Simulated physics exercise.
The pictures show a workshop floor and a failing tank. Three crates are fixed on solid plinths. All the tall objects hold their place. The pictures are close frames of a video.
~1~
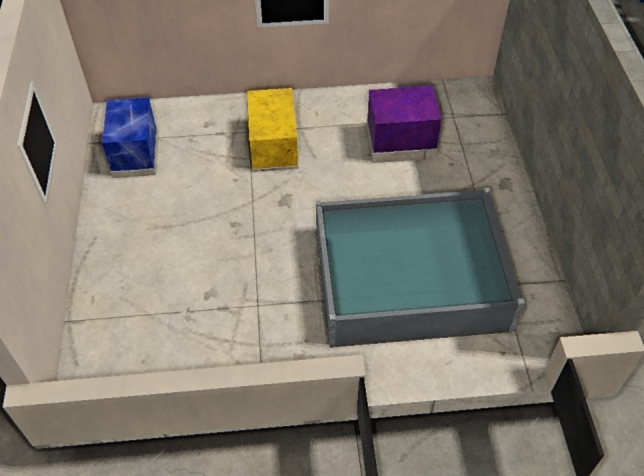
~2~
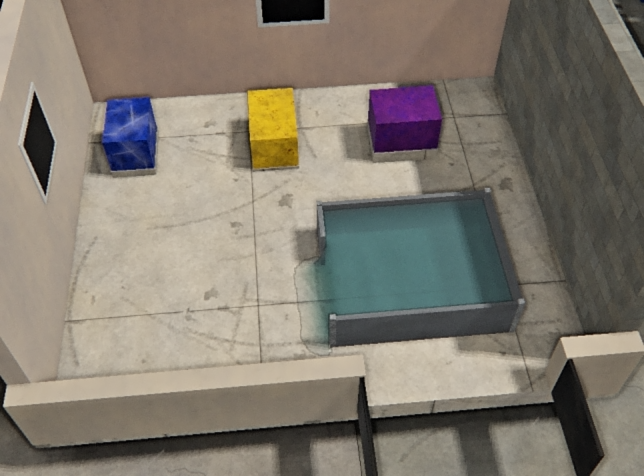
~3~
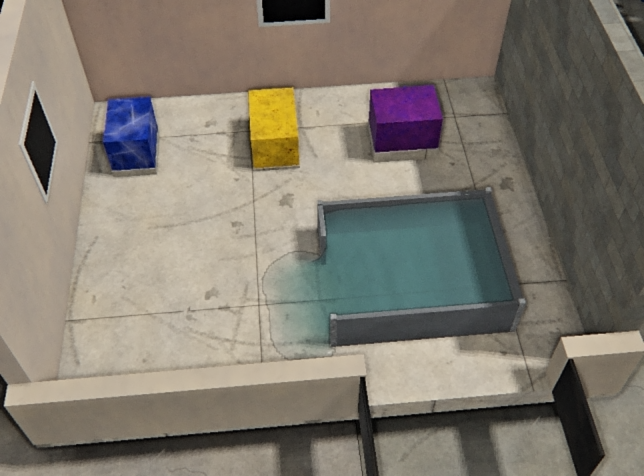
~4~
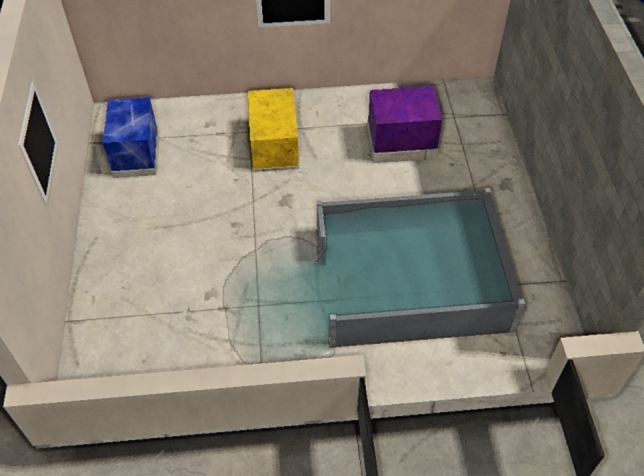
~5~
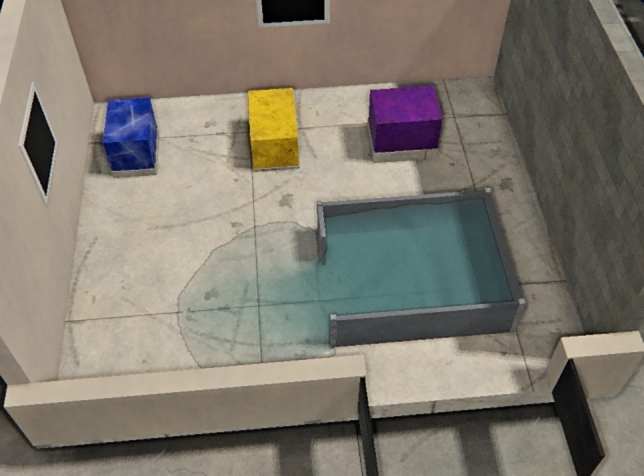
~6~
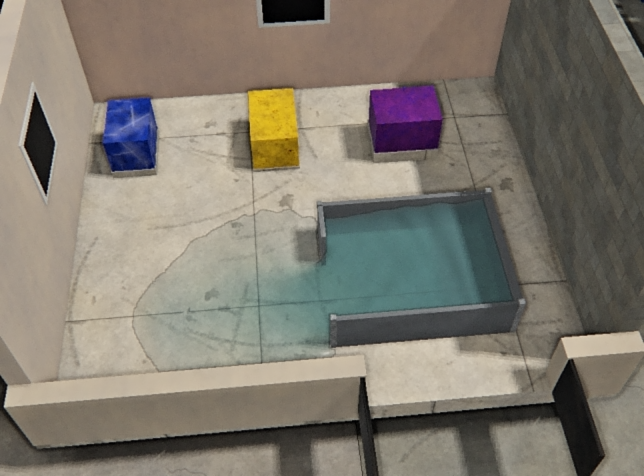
Teal water sits still in an open grey tank on a workshop floor, with blue, yellow and purple blocks standing behind it. Water then pours out through a gap in the tank's left side and spreads leftward in a widening, thinning sheet across the pale floor, while the blocks stay in place.
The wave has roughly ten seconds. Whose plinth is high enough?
The yellow crate is wetted; the blue crate is wetted; the purple crate escapes dry.
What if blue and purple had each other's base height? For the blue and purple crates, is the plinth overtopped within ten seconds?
My reading: The blue crate is soaked, the purple crate keeps dry.
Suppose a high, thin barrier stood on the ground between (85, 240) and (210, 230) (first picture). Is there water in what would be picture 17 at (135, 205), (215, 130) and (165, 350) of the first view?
In turn: Free of water, not flooded, covered.
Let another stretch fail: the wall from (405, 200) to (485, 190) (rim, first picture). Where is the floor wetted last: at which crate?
The blue crate.
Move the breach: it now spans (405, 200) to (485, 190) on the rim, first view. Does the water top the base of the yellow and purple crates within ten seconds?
Then: Yellow is wetted; purple is soaked.
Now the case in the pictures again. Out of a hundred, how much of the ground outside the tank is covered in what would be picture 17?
Some 35 per cent.
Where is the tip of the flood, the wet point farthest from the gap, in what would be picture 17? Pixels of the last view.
Close to (87, 164).
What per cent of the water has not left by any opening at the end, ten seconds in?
Some 98 per cent.
A moment on, water covers 30 % of the floor; the yellow crate not reached, the blue crate not reached, the purple crate not reached.
Next, water covers 35 % of the floor; the yellow crate not reached, the blue crate water round its plinth, the purple crate not reached.
Then, water covers 40 % of the floor; the yellow crate not reached, the blue crate water round its plinth, the purple crate not reached.
Later, water covers 70 % of the floor; the yellow crate water round its plinth, the blue crate water round its plinth, the purple crate water round its plinth.
In the end, water covers 95 % of the floor; the yellow crate was topped, the blue crate was topped, the purple crate stayed above the water.
